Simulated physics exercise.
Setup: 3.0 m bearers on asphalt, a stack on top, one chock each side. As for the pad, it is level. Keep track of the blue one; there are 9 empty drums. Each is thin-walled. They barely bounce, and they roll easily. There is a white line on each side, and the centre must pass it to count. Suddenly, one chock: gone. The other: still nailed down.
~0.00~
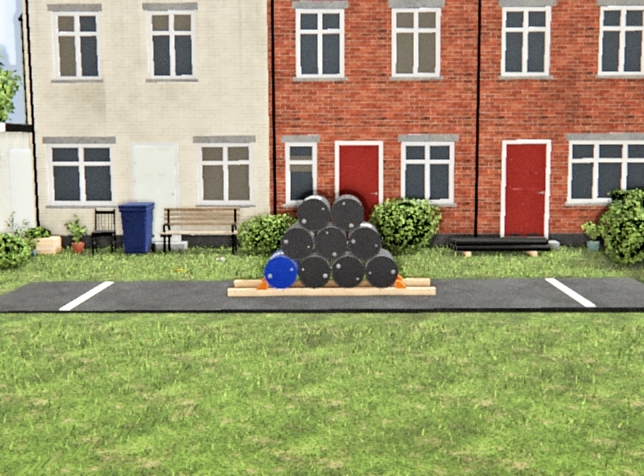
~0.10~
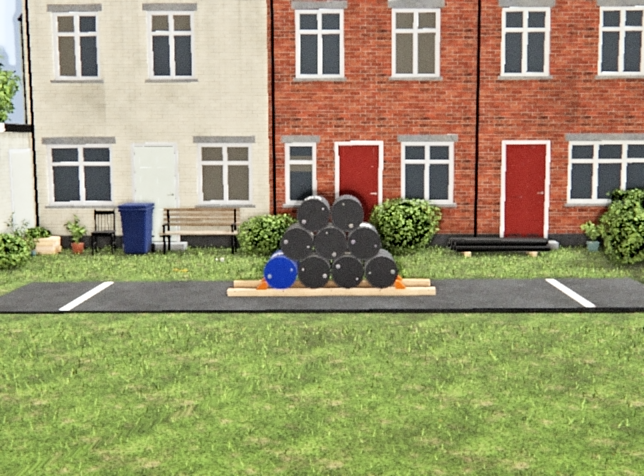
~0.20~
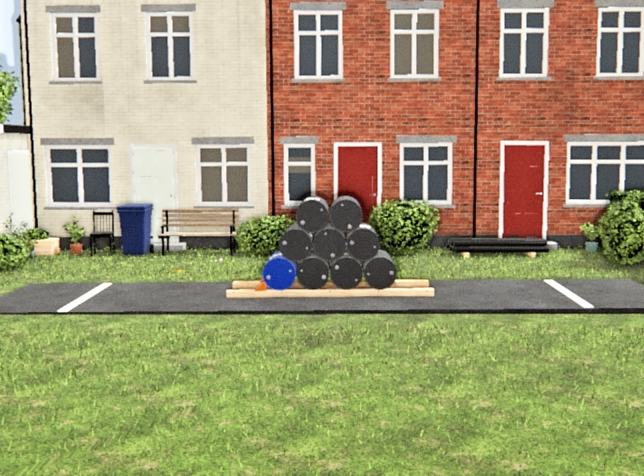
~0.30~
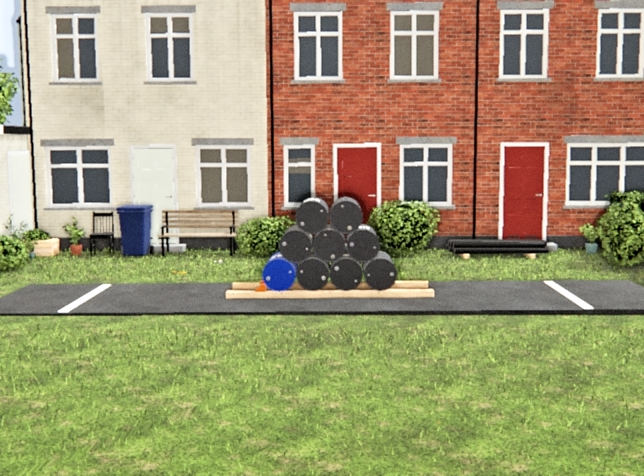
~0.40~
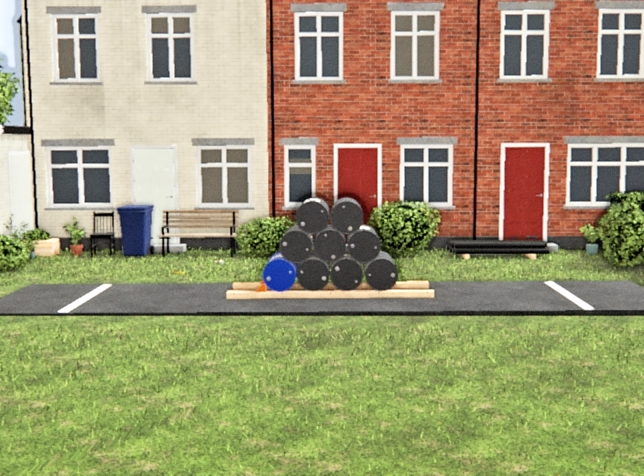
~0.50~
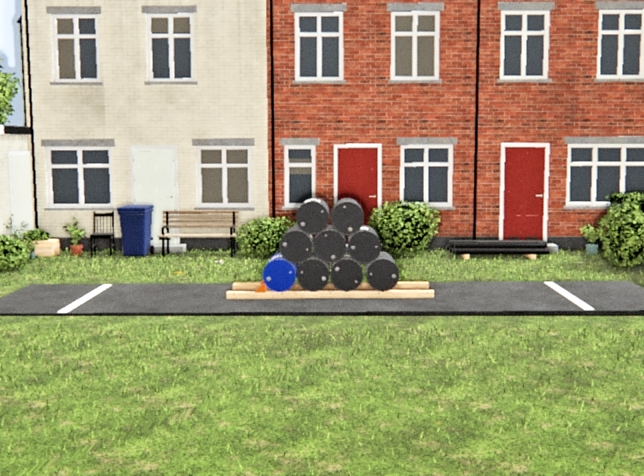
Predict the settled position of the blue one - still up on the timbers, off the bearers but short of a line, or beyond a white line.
The blue one settles still up on the timbers.
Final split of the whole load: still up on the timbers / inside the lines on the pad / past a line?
That gives 6, then 1, then 2.
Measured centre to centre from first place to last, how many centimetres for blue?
The blue one shifted 0.
After 0.8 s, blue is on the bearers, 75 cm from the bearers' left end; 0 past a line.
At rest (9.0 s), blue is on the bearers, 75 cm from the bearers' left end; 2 past a line.
